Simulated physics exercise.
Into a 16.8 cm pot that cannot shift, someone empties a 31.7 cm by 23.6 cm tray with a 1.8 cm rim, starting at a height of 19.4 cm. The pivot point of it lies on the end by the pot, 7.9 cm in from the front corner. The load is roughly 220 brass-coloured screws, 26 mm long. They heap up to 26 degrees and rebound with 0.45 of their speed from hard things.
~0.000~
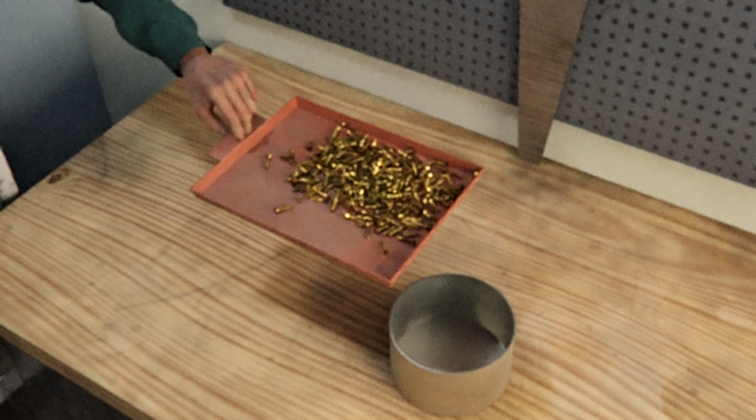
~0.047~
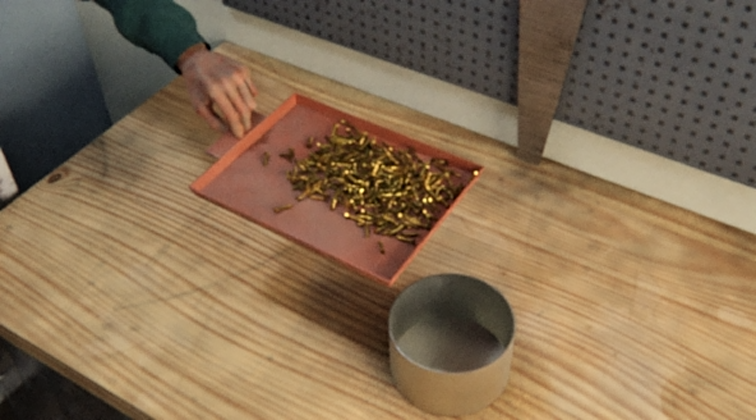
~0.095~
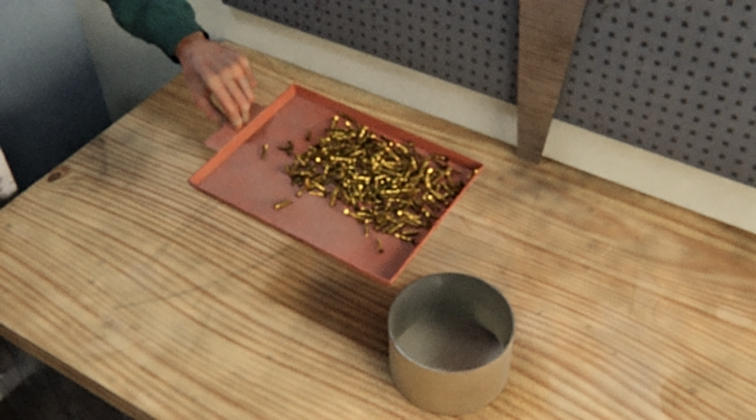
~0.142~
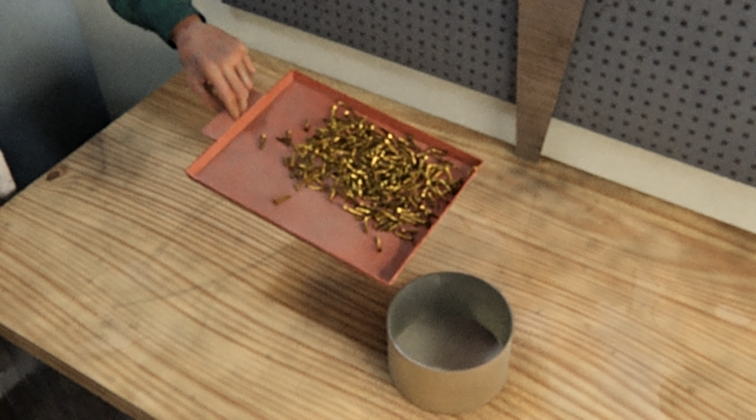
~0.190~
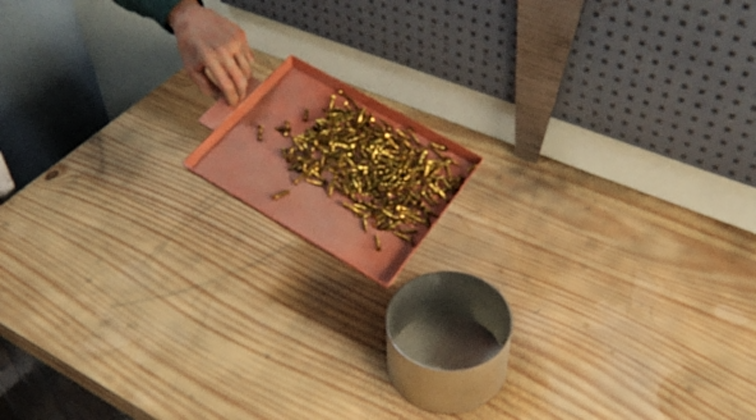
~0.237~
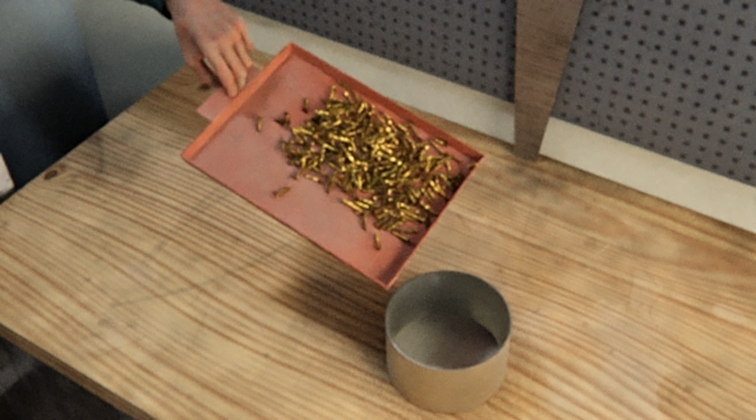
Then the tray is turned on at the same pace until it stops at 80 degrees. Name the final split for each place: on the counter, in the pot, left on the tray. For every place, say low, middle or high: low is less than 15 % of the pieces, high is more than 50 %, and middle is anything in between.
Here is the split: Counter: Middle; pot: High; tray: Low.
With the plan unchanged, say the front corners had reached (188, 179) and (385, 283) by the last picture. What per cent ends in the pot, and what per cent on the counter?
You'd end with pot at 25 and counter at 75.
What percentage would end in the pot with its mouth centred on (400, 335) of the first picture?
Estimate: ~ 95 %.
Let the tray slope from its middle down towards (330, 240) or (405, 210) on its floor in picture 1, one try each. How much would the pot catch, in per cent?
Roughly 20 % for the first direction, roughly 30 % for the second.
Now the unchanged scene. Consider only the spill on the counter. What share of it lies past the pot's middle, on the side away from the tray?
Some 50 per cent.
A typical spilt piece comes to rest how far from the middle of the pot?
I'd say around 18 centimetres.
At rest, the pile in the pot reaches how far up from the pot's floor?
My guess is around 3.0 centimetres.
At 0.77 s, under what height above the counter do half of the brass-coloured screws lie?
Roughly 18 centimetres, more or less.
After 0.56 s, tilt 48 degrees; the tray holds 100 %, the pot 0 %.
After 0.77 s, tilt 68 degrees; the tray holds 60 %, the pot 5 %.
After 1.10 s, tilt 80 degrees; the tray holds 5 %, the pot 60 %.
At rest (2.0 s), counter 35 %, pot 65 %, tray 0 %.
